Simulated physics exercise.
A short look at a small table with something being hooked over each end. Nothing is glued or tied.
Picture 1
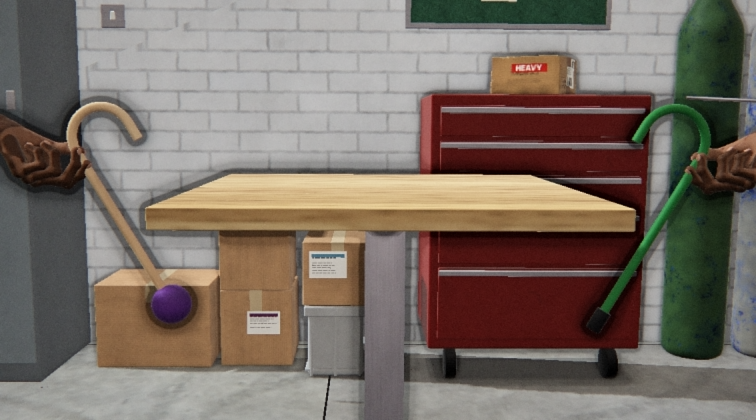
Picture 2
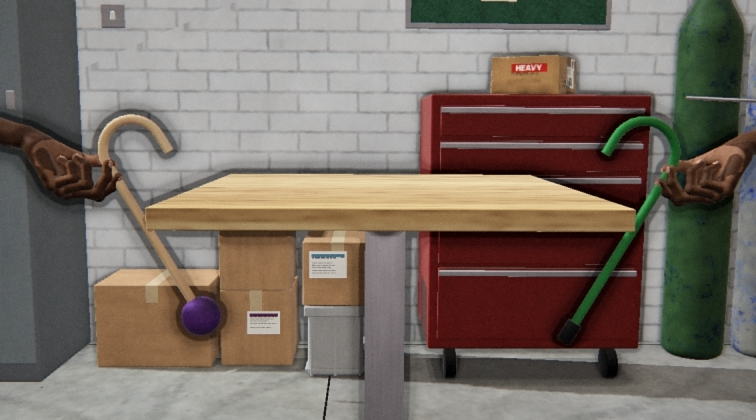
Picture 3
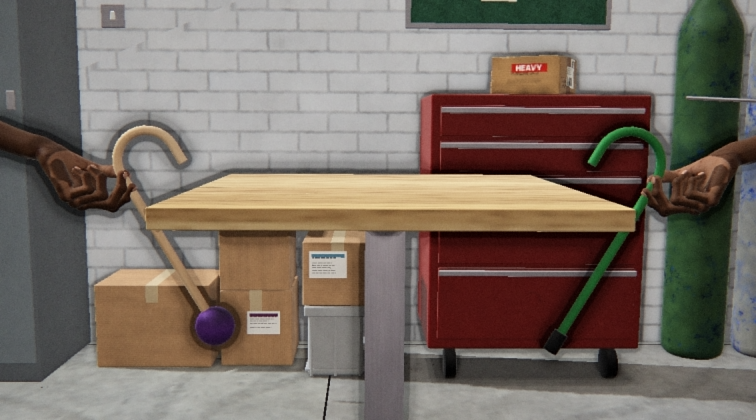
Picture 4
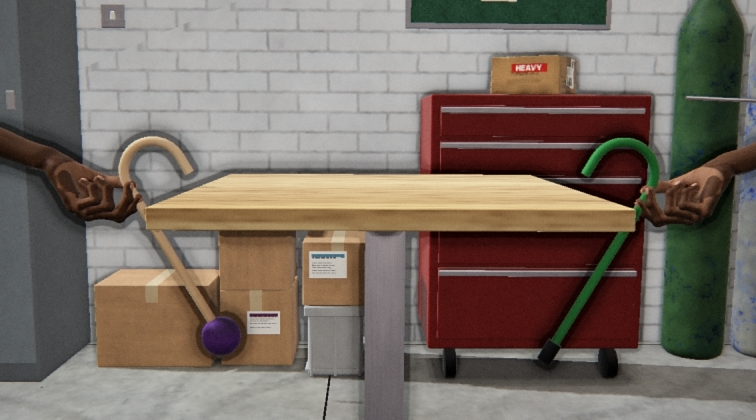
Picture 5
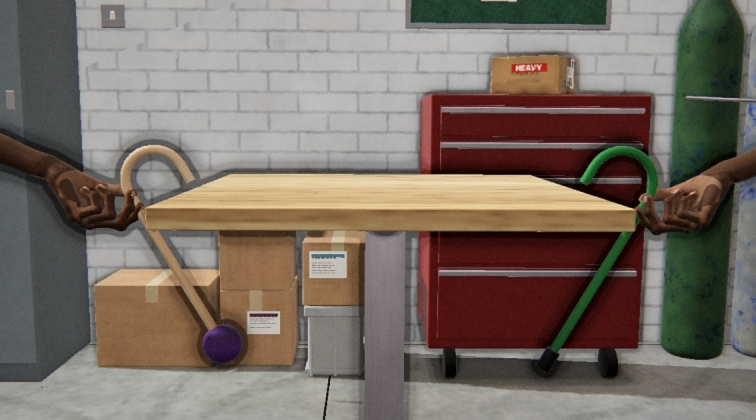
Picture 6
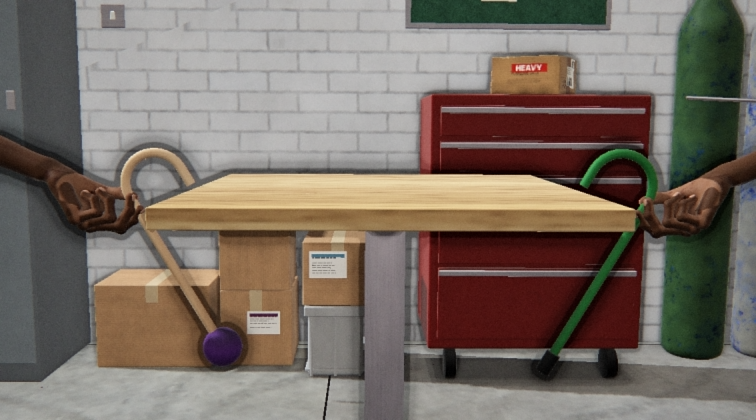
A tan hooked stick with a purple ball at its end and a green cane move inward and down, held by a hand on each side, until their hooks rest over opposite ends of a wooden table.
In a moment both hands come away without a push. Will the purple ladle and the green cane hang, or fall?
Outcome: The purple ladle slips off; the green cane slips off.
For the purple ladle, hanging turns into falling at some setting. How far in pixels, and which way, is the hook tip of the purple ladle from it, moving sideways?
Some 8 pixels, right.
Then, 0.36 s on from there, purple ladle at the bottom; green cane at the bottom.
In the end, the purple ladle drops past the edge; the green cane drops past the edge.
